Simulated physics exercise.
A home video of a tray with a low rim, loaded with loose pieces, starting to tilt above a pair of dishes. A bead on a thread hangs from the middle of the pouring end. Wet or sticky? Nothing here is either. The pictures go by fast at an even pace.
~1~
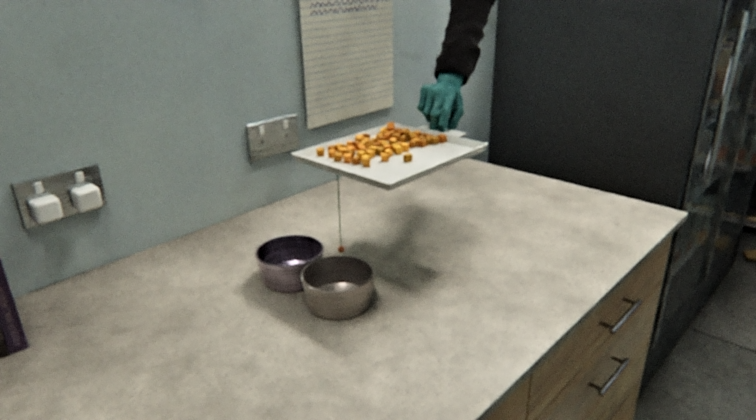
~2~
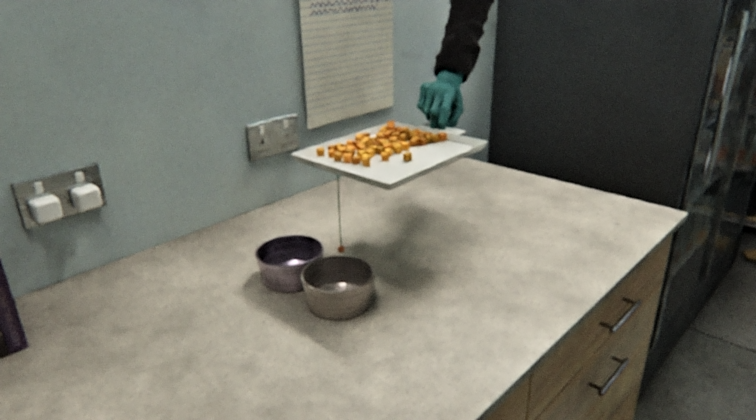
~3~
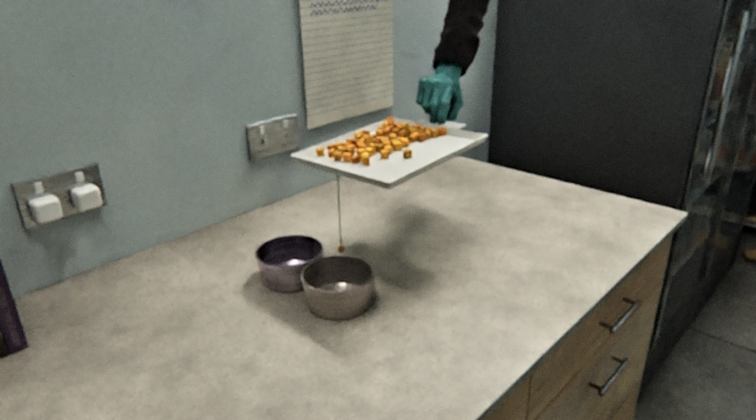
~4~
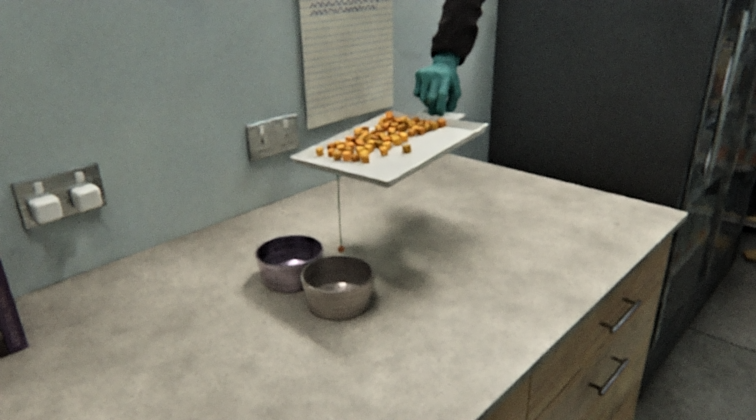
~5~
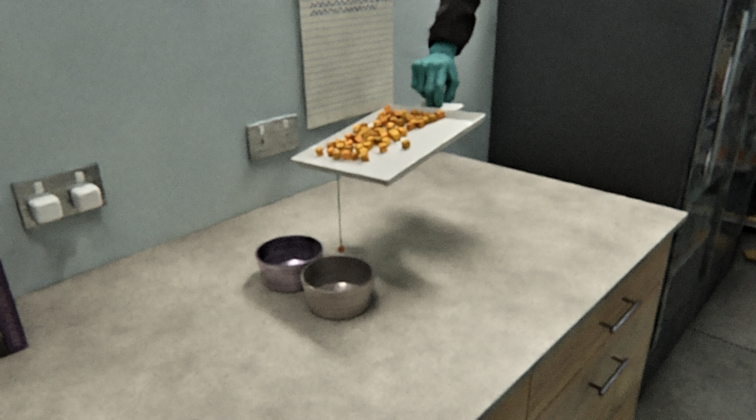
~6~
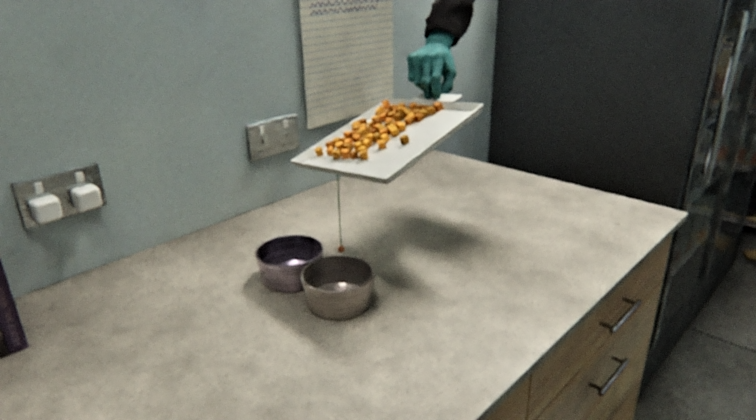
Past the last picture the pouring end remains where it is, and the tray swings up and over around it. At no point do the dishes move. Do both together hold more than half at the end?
The dishes collect the majority.
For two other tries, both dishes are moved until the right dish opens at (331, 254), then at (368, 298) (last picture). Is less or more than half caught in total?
First place: Beyond half; second place: Short of half.
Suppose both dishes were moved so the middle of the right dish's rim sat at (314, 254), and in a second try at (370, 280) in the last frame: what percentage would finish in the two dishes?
About 90 and 50 per cent.
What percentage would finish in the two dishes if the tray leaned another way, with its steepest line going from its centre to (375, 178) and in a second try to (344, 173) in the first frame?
Respectively close to 20 and 70 in a hundred.
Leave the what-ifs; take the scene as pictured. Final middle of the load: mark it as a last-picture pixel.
Last view, centre at rest - approx. (289, 272).
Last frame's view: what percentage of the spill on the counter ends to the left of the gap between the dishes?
Near 80 per cent.
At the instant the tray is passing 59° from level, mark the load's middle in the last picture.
About (314, 156).
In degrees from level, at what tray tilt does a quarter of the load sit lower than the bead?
70° or so.
Just after the last frame, tray tipped steeply; the larger part on the tray; about a tenth in the left dish; about a tenth in the air.
A moment on, tray tipped right over; about a tenth in the right dish; roughly two thirds in the left dish; roughly a quarter outside both; about a tenth in the air.
Further on, tray tipped past a quarter turn; about a tenth in the right dish; roughly two thirds in the left dish; roughly a quarter outside both.
When it is over, tray tipped past a quarter turn; about a tenth in the right dish; roughly two thirds in the left dish; roughly a quarter outside both.
